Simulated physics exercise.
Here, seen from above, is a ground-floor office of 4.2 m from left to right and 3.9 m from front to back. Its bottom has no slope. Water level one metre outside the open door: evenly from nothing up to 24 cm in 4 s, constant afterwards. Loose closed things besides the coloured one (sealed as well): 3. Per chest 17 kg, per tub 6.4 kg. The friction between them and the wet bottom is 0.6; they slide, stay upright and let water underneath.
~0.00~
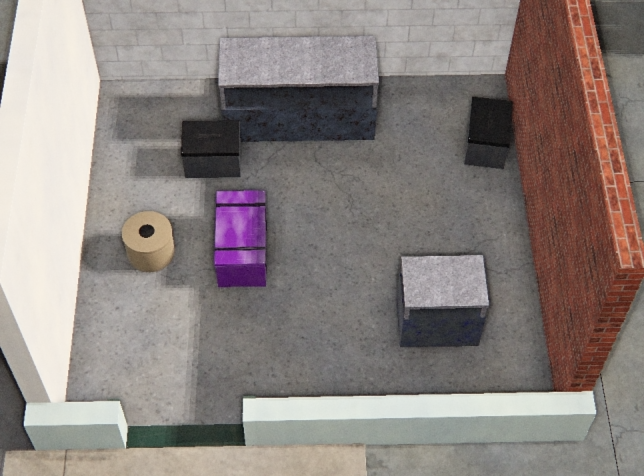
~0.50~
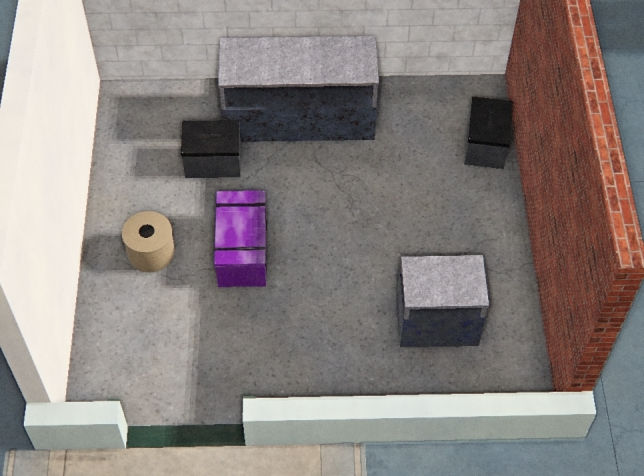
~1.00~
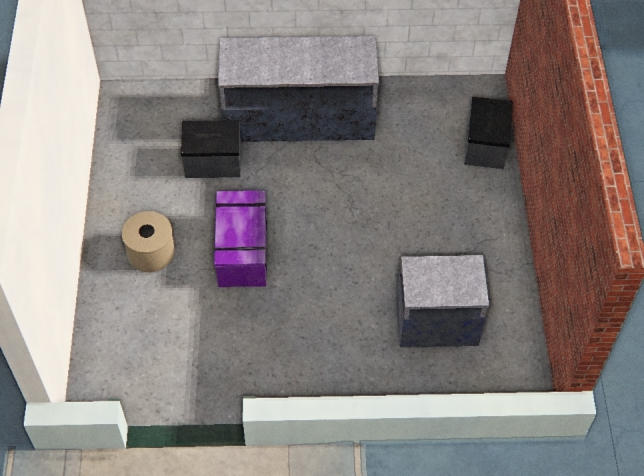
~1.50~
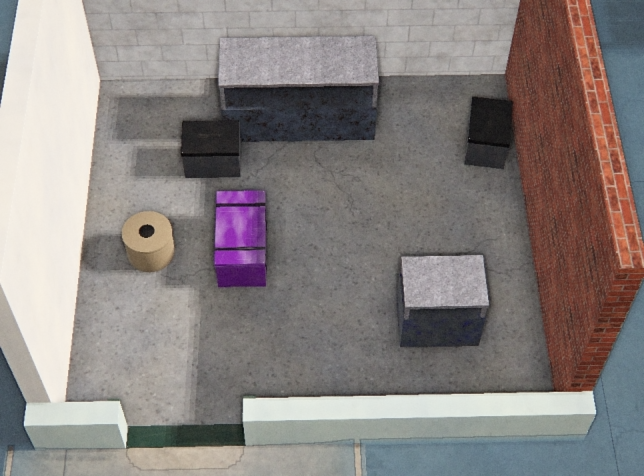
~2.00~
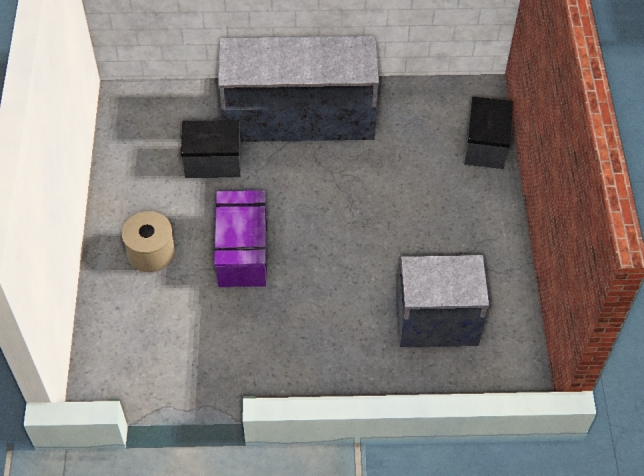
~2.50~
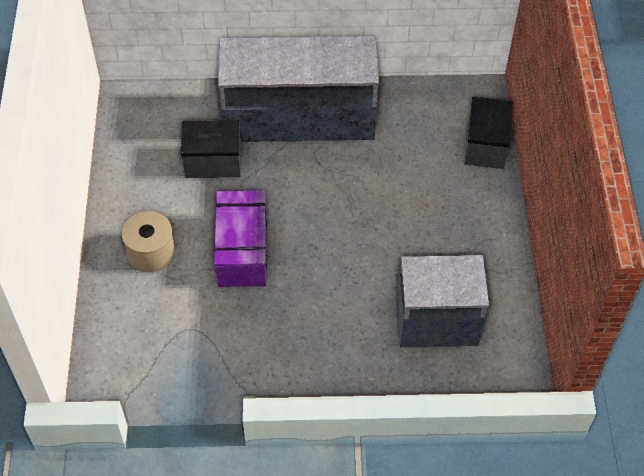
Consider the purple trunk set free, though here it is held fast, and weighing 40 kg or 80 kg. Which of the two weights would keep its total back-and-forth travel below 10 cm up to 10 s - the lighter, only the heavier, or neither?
My guess is the lighter amount suffices.
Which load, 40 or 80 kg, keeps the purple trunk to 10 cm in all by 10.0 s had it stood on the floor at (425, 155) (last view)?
Both loads work.
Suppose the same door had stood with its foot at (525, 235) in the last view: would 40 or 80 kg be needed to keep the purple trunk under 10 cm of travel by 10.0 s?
Answer: Only the upper mass works.
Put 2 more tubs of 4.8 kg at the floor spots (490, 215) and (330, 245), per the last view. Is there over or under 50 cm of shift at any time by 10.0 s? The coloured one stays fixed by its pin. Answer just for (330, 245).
That one is beyond the limit.
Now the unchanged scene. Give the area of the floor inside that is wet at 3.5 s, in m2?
Roughly 3.0 m2 of it is wet.
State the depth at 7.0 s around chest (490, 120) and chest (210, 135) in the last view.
Around 6 cm and 5 cm.
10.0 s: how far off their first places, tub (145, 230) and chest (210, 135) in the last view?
The first is 120 cm from its start, the second 100 cm.
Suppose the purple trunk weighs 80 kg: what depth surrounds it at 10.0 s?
Close to 8 cm deep.
After 3.5 s the purple trunk would be 0 cm from its start with 40 kg and 0 cm from its start with 80 kg; 2 cm of water round it then.
After 4.5 s the purple trunk would be 0 cm from its start with 40 kg and 0 cm from its start with 80 kg; 5 cm of water round it then.
After 7.0 s the purple trunk would be 0 cm from its start with 40 kg and 0 cm from its start with 80 kg; 5 cm of water round it then.
After 10.0 s the purple trunk would be 0 cm from its start with 40 kg and 0 cm from its start with 80 kg; 8 cm of water round it then.
